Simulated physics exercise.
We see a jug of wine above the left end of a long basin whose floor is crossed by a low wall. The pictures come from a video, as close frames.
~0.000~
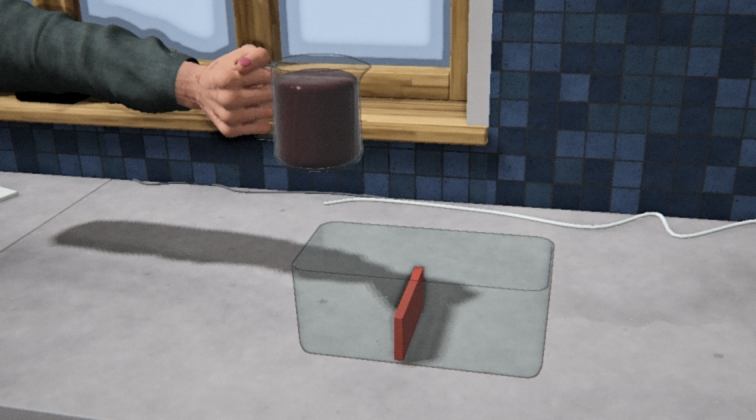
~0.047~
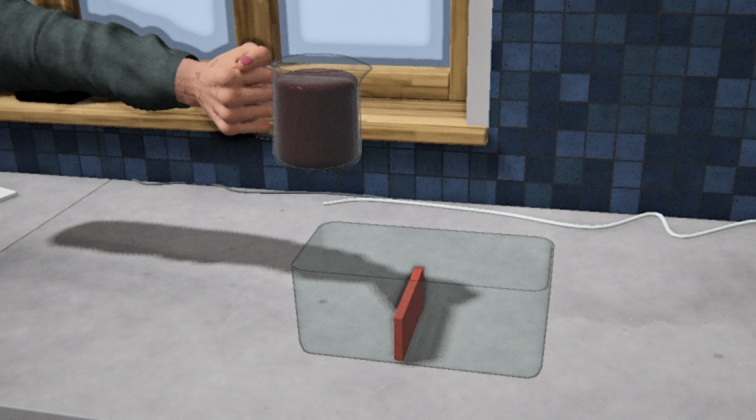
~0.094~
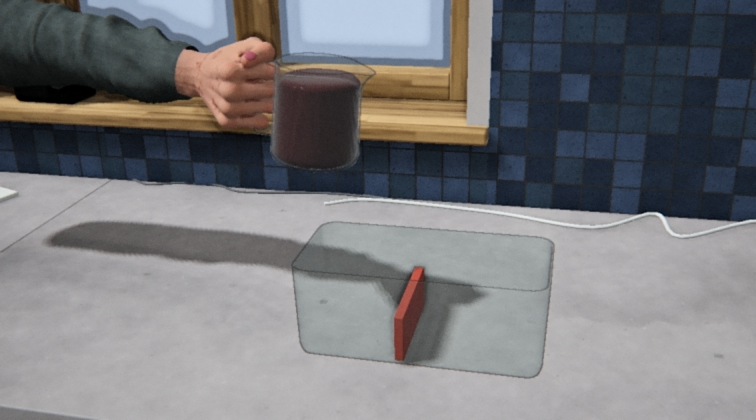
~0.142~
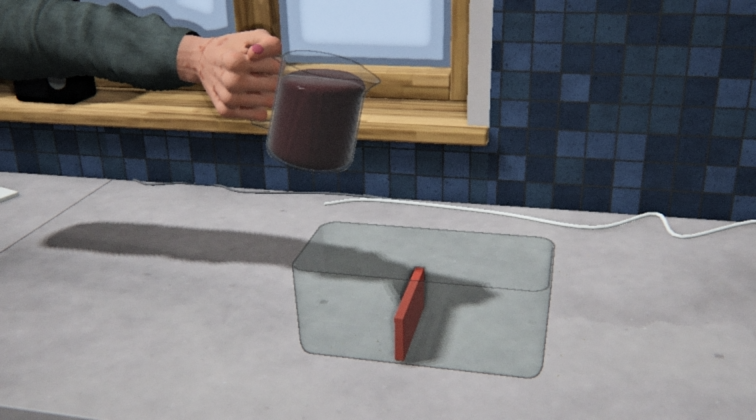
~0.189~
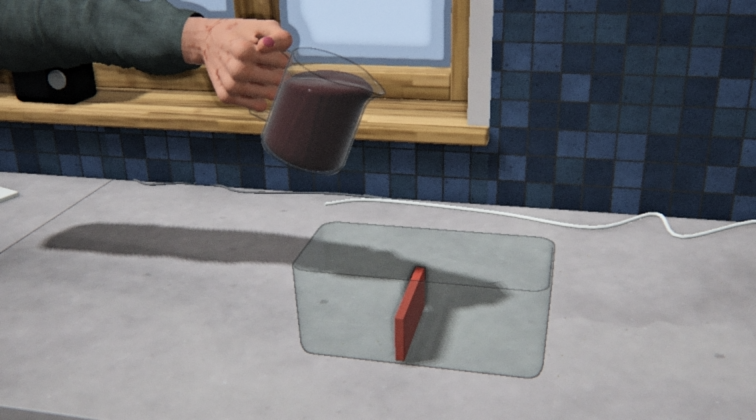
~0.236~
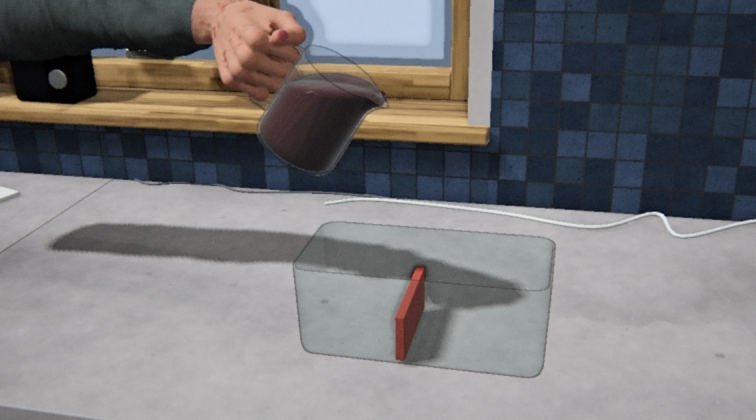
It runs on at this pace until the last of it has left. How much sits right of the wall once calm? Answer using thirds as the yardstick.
Over two thirds of it.
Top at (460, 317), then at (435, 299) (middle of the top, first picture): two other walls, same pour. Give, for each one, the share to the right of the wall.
Near 15 % and 45 %.
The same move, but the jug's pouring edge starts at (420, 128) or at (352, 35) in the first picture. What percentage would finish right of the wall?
95 and 75 per cent.
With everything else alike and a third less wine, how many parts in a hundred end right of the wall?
It comes to 80 per cent or so.
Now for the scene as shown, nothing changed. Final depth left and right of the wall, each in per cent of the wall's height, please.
The left side sits at 10 per cent and the right side at 50.
A moment on, the jug is tipped on its side and 58 per cent is still to pour, 0 is left of the wall and 11 right of it.
Next, the jug is tipped right over and 16 per cent is still to pour, 3 is left of the wall and 60 right of it.
Then the jug is tipped right over and 3 per cent is still to pour, 6 is left of the wall and 84 right of it.
Later the jug is tipped right over and 0 per cent is still to pour, 10 is left of the wall and 87 right of it.
Finally, 11 per cent lies left of the wall, 87 right of it and 2 outside.
